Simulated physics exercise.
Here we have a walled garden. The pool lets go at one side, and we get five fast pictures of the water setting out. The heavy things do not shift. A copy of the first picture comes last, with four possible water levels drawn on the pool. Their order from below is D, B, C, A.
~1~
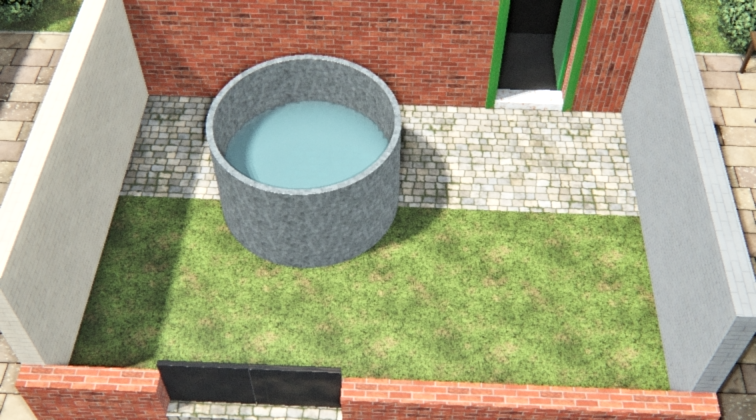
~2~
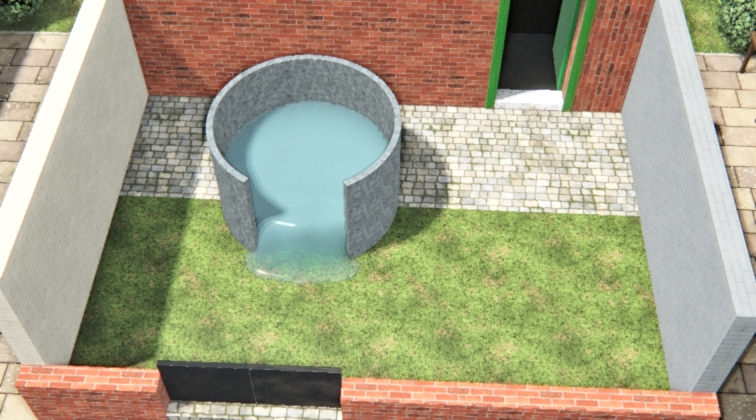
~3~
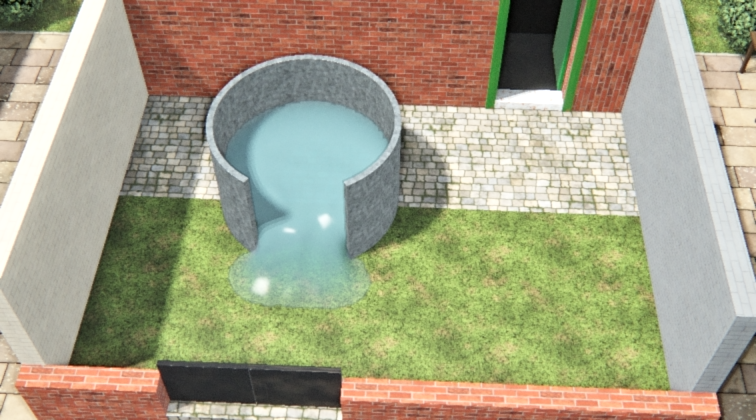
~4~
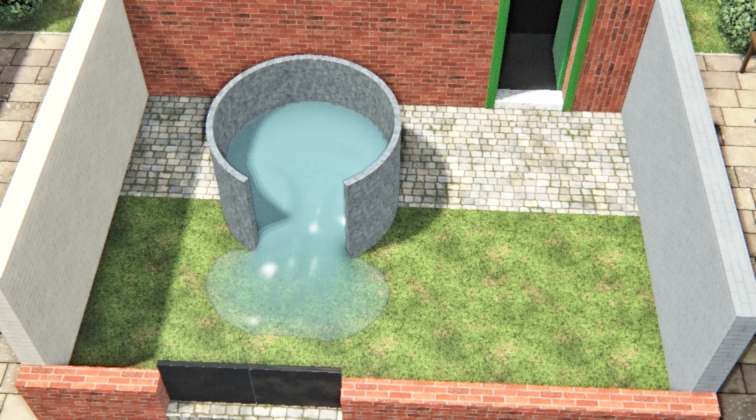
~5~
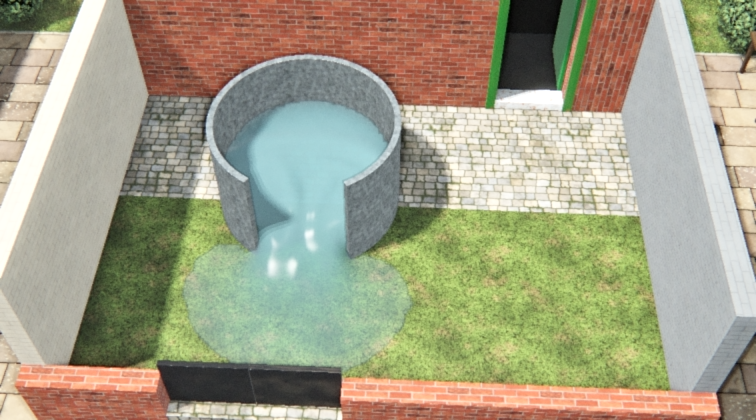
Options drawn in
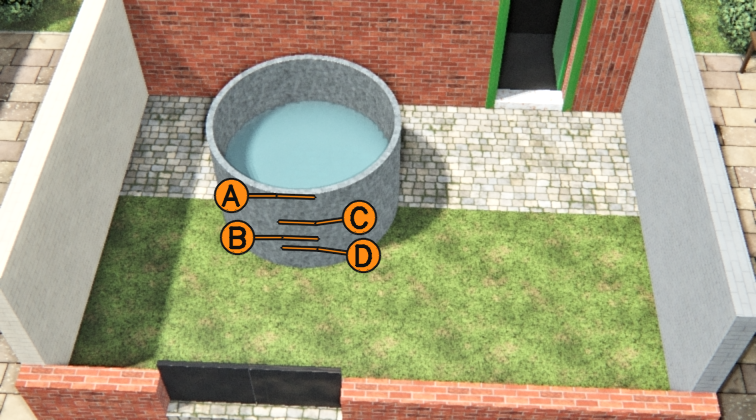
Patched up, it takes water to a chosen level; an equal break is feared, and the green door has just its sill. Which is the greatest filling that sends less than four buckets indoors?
Take C.
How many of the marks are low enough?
Three of the four.
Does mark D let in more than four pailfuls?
No.
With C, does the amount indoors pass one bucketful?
No, less.
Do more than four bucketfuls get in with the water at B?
No.
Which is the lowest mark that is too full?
That is mark A.
In orange, A at (294, 196); B at (299, 238); C at (297, 222); D at (300, 248); from the bottom up D, B, C, A.
Choosing A, about 12 bucketfuls get in.
Choosing B, nothing gets over.
Choosing C, a splash gets over, under a bucket.
Choosing D, nothing gets over.
